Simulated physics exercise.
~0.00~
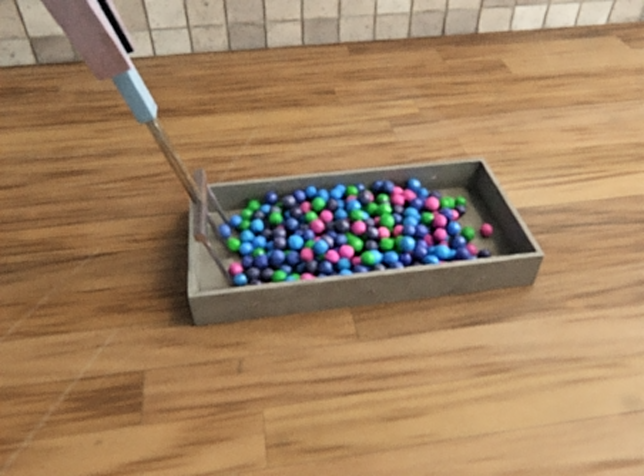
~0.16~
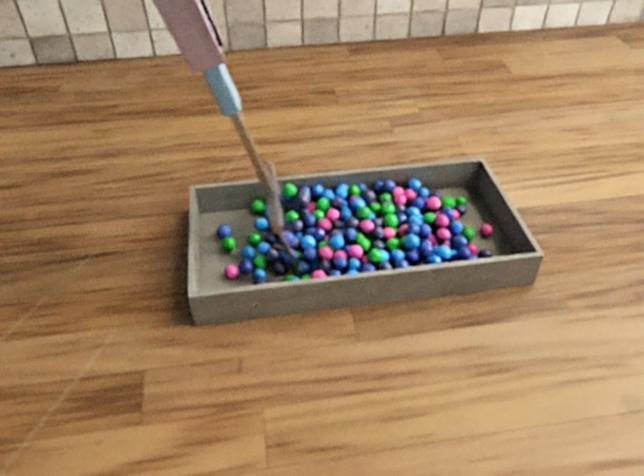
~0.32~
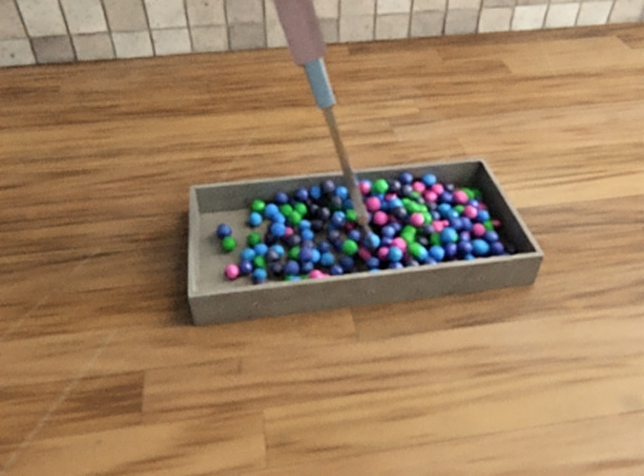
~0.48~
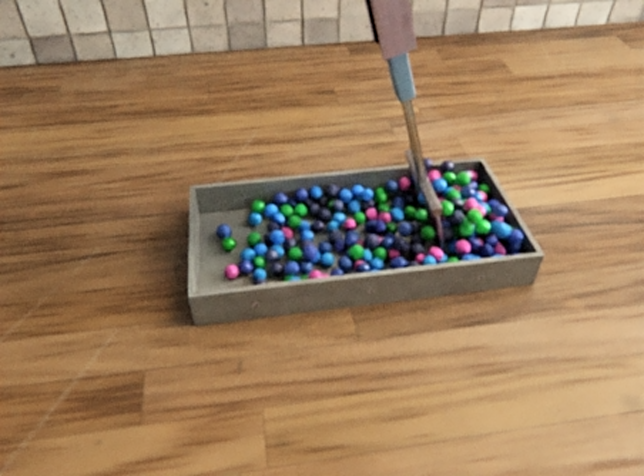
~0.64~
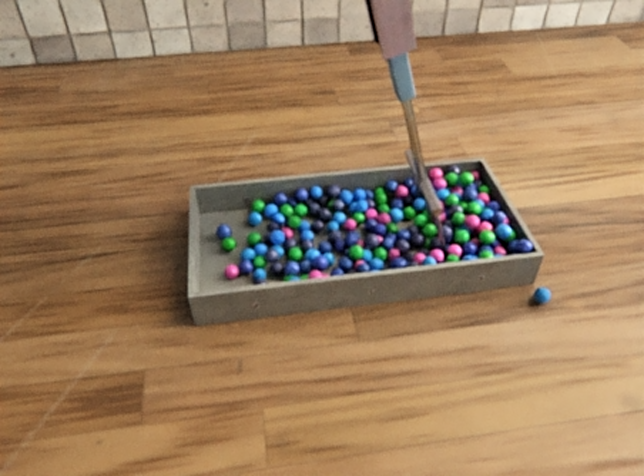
On a wooden counter, a robot arm dragged a comb from left to right through a gray trough of colorful round sweets, pushing many toward the right side, then stopped near that end as one blue sweet ended up outside on the counter.
